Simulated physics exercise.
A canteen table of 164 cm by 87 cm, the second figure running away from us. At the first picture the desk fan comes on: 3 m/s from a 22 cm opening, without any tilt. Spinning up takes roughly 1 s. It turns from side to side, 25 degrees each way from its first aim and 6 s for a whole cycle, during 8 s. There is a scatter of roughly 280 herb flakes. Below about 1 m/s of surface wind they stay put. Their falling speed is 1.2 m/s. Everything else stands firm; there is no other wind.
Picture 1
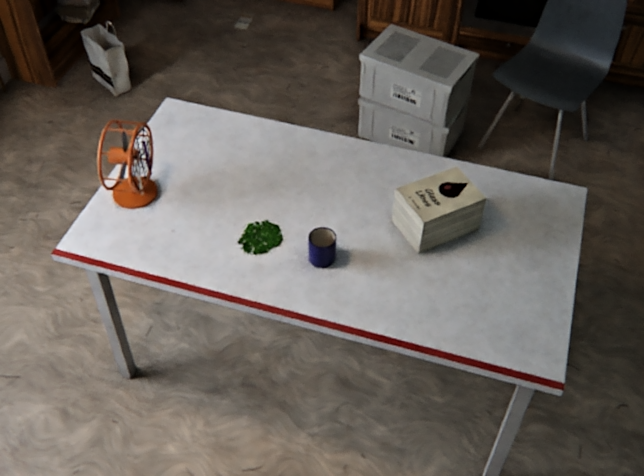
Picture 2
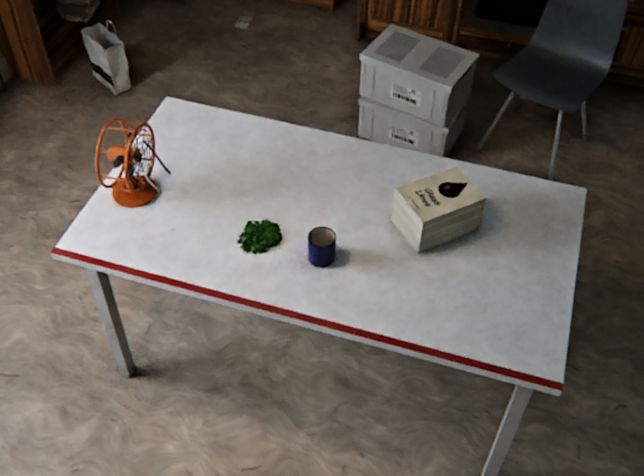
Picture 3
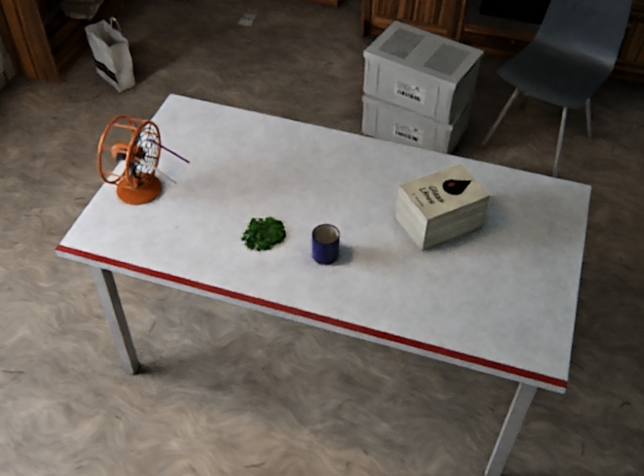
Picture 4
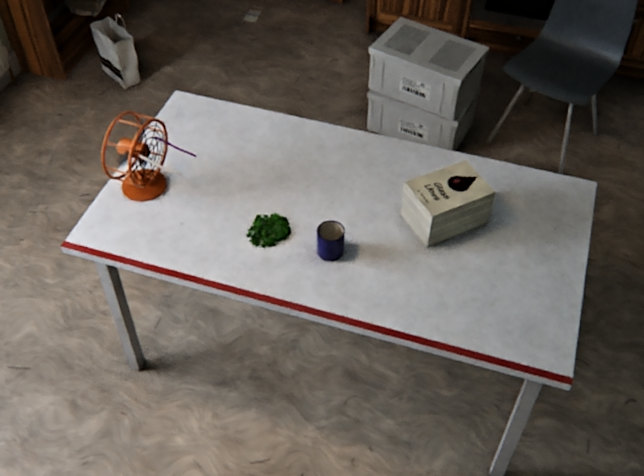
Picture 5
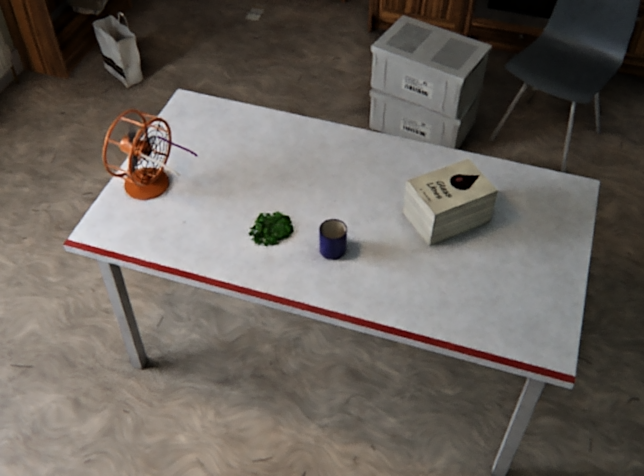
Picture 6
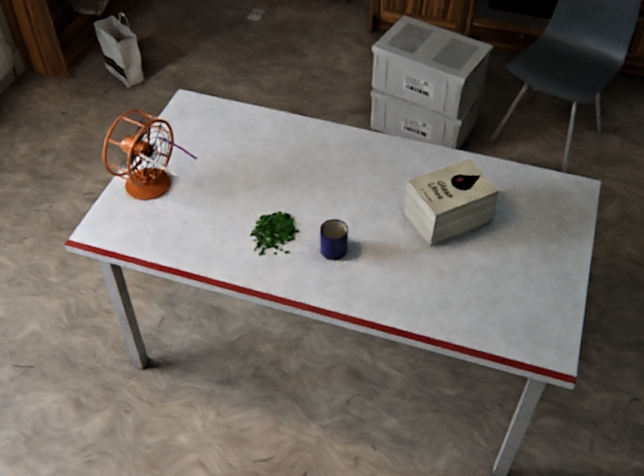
An orange desk fan stands at the left end of a white, red-edged table, seen from above in a brown-floored room with stacked grey boxes and a dark chair behind. Green flakes lie near the middle beside a dark blue mug, with a cream book to the right. The fan's head turns towards the front, the view shifts slightly, and lastly some flakes spread a little.
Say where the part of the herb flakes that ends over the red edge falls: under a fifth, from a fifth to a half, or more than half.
The share over the red edge is from a fifth to a half.
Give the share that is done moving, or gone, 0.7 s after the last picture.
Some 2 per cent.
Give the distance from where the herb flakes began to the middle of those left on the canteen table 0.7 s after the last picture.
Roughly 15 cm.
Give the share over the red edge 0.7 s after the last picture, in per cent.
Some 10 per cent.
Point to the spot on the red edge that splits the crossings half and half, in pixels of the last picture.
Near (366, 327).
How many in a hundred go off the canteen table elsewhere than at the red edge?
Near 50 %.
Then, 0.7 s after the last picture the count stands so, 12 % are over the red edge; the middle of those left on the top is near (319, 231).
Then, 1.6 s after the last picture the count stands so, 20 % are over the red edge; the middle of those left on the top is near (359, 228).
Then, 3.5 s after the last picture the count stands so, 26 % are over the red edge; the middle of those left on the top is near (419, 265).
Then, 7.1 s after the last picture, at the end, 38 % are over the red edge.
